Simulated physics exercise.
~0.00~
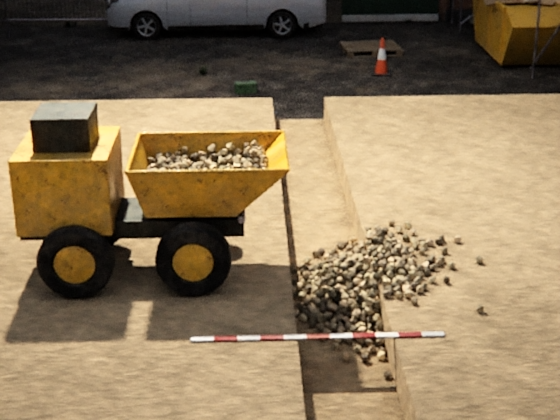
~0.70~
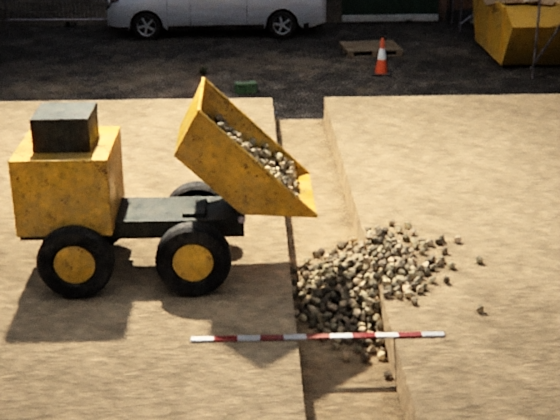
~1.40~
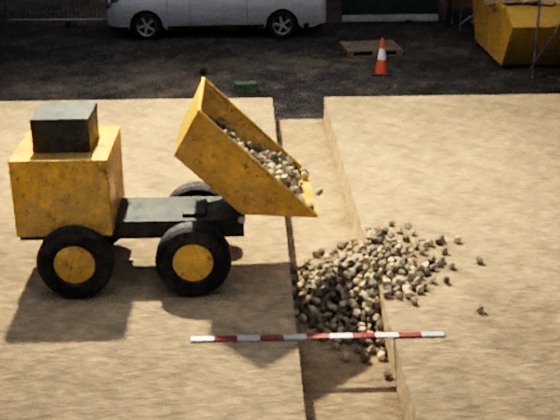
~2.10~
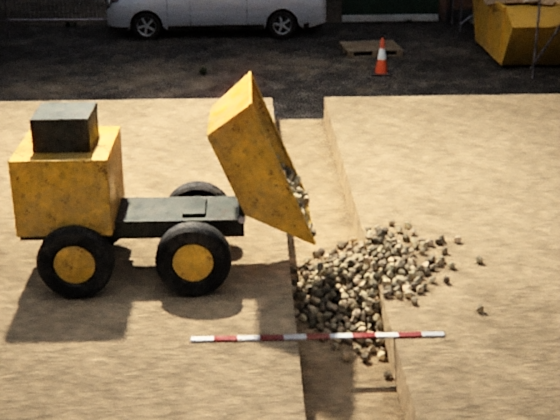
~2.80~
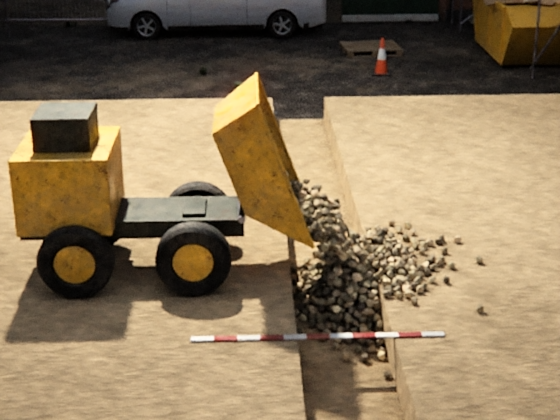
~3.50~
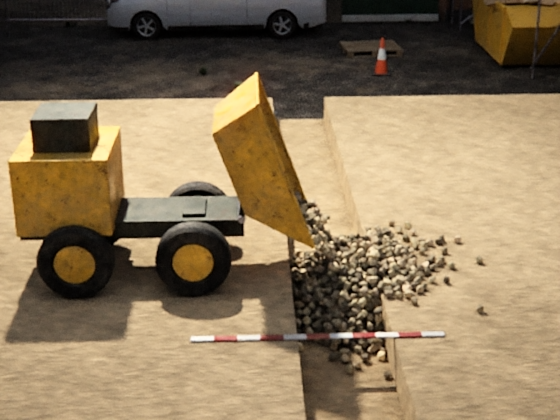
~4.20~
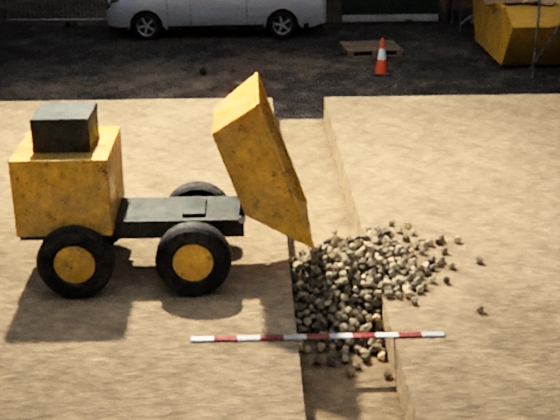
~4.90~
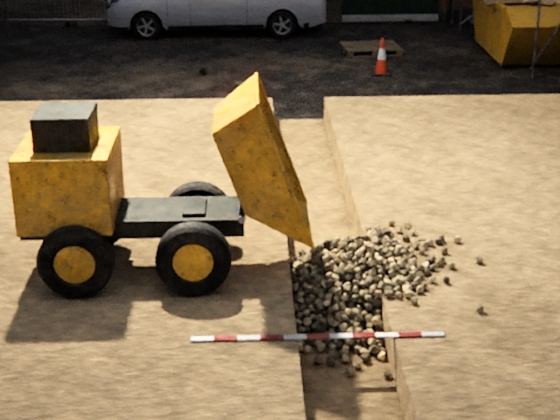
The clip opens on a yellow dumper with black wheels, its skip full of stones, standing left of a trench where an earlier heap already lies, some of it spilled past the far edge. A red and white striped staff lies across the front. The skip tips up toward the right and pauses, its stones sliding toward the lip but staying aboard. It then tips much more steeply, and the stones pour out onto the heap in the trench. At the end the raised skip looks empty, and the larger pile sits still, mostly in the trench.
